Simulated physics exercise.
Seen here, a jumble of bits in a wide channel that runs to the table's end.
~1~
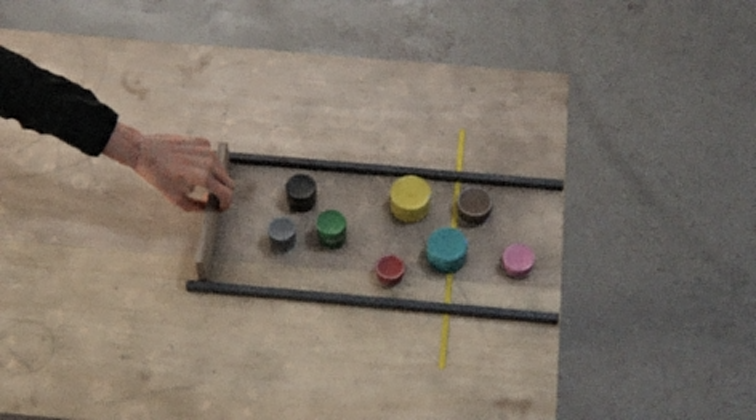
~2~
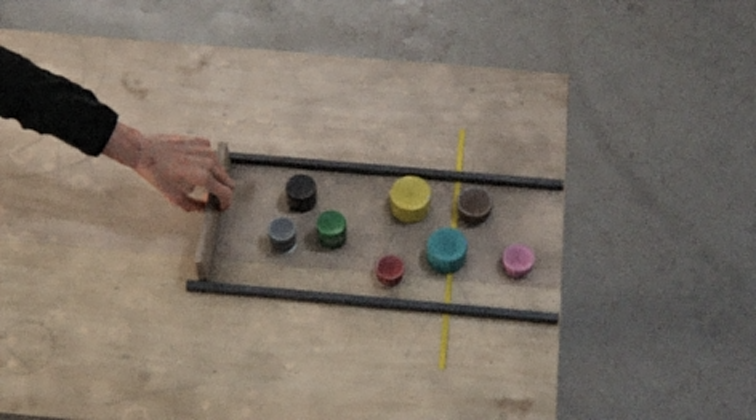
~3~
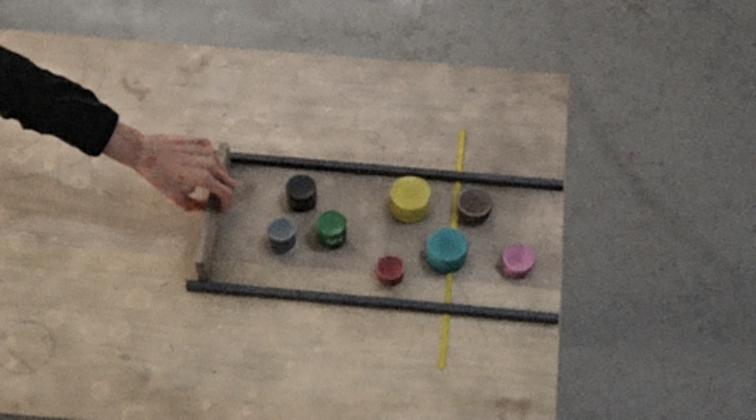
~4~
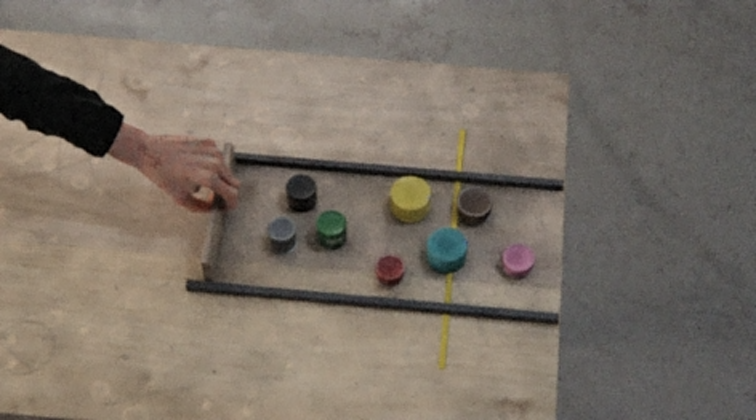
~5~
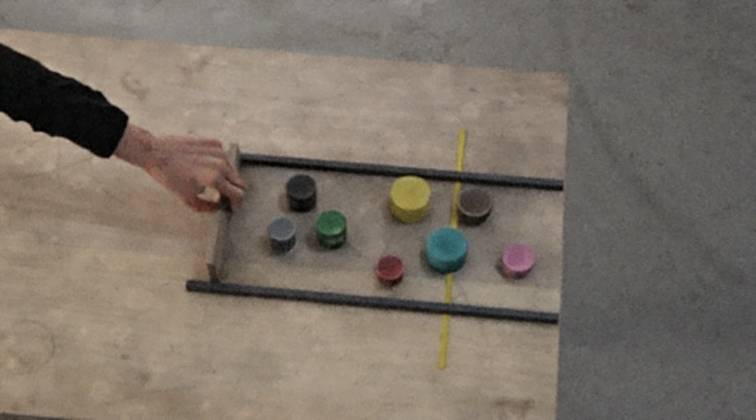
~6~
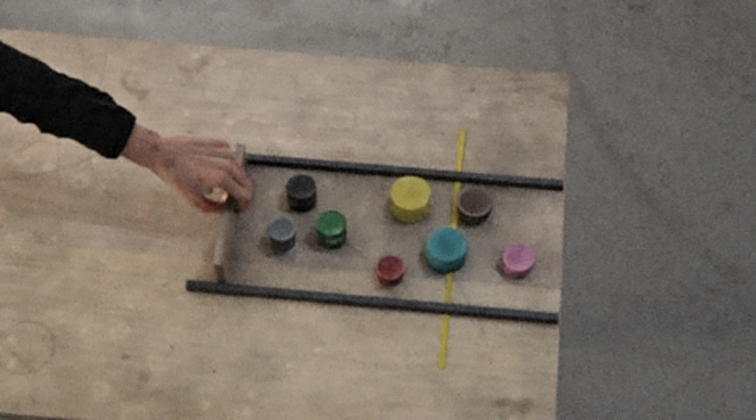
A hand in a dark sleeve grips a board at the left end of a wide channel between two dark rails on a wooden table, seen from above. Inside sit round black, grey, green, red and yellow pieces, with turquoise, brown and pink ones farther right near a yellow tape line. The hand slides the board slightly rightward, while the pieces and the camera stay still.
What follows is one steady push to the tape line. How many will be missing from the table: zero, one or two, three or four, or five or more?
Here the number that fall off is zero.
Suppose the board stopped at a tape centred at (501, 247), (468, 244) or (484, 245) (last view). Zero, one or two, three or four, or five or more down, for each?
In that order: Just one or two; zero; just one or two.
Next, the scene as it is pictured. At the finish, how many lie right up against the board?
The number is 4.
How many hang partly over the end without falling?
0 of them.
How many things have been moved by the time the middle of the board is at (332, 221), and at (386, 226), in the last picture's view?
The counts are 3 and 6.
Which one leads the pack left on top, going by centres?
That is the brown pot.
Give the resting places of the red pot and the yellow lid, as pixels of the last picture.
First (464, 280), then (505, 197).
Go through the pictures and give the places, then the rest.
Pink tin (518, 261); brown pot (474, 206); turquoise lid (447, 250); board (213, 211); tape (453, 243), in the first frame.
Brown pot (474, 206); grey pot (283, 236), in the second frame.
Turquoise lid (447, 250); green tub (332, 230), in the third frame.
Pink tin (518, 262); board (219, 212), in the fourth frame.
Brown pot (474, 206); red pot (390, 271), in the fifth frame.
Pink tin (518, 262); brown pot (474, 206); turquoise lid (447, 250); board (232, 213); tape (453, 243), in the sixth frame.
A little later, none off yet; pink tin at rest near (518, 262); brown pot at rest near (474, 206); turquoise lid at rest near (447, 250).
When it is over, the number that fall off is zero.
